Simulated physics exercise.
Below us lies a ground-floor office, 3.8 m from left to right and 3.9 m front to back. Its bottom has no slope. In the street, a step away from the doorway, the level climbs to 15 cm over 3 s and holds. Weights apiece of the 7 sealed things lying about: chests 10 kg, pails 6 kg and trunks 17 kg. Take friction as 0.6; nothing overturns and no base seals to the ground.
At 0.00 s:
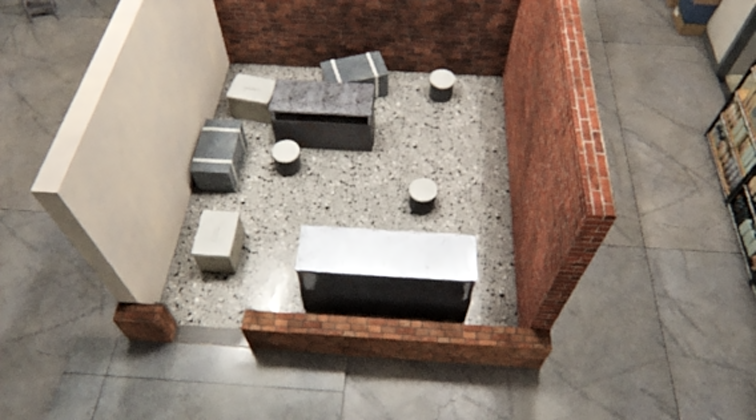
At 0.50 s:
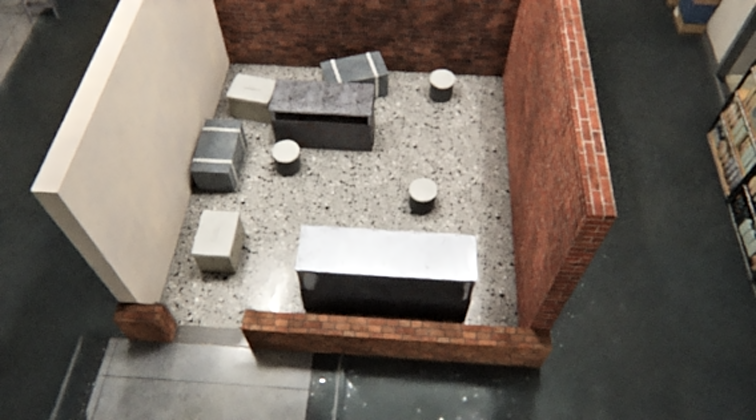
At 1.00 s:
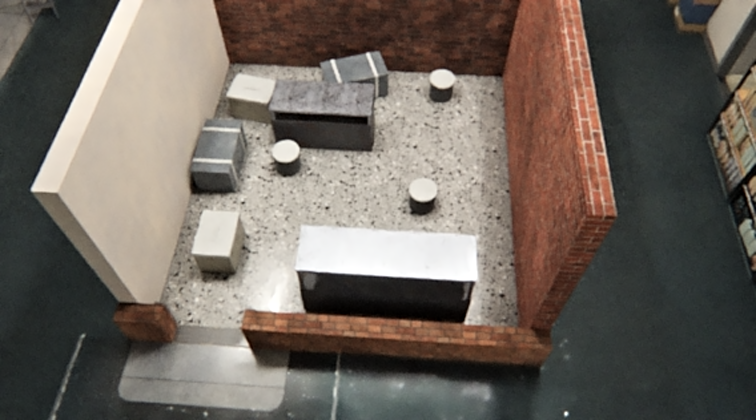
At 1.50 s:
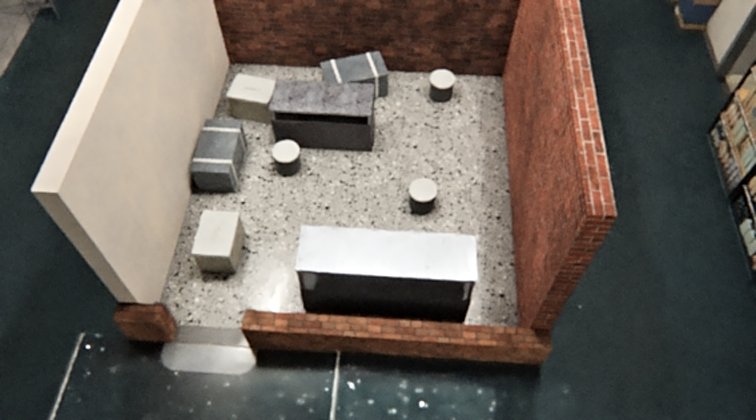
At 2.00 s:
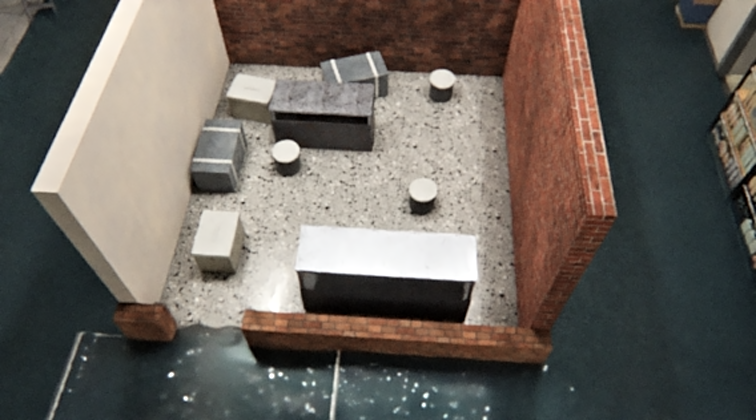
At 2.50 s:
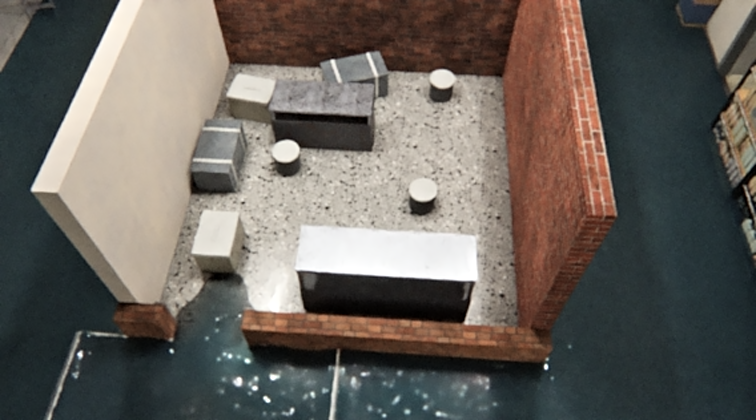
At the start, a small walled room with a speckled floor, blocks, trunks and round pails sits on dry grey paving. Dark water then spreads over the ground outside, shrinking the pale patch by the doorway until it is covered, and finally creeps just inside the opening, while nothing in the room moves.
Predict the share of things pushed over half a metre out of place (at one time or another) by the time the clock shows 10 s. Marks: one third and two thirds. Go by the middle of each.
It is one to two thirds.
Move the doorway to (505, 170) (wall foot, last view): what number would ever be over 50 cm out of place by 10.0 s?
In that case 0 of them.
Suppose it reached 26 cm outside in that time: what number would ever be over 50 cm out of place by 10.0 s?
Then 6.
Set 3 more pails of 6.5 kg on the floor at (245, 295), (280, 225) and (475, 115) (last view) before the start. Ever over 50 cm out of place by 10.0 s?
In that order: Past it, less, under.
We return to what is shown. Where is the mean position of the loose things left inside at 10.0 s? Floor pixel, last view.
At about (368, 128).
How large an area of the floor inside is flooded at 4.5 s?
Roughly 4.5 m2.
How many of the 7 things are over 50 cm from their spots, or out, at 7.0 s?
I count 1.
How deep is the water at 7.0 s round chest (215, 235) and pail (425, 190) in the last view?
Roughly 7 and 2 cm.
After 3.5 s 0 of 7 are over 50 cm from their spots; 0 afloat.
After 4.5 s 1 of 7 are over 50 cm from their spots; 0 afloat.
After 7.0 s 1 of 7 are over 50 cm from their spots; 2 afloat.
After 10.0 s 4 of 7 are over 50 cm from their spots, and 4 have been at some point; 2 afloat.
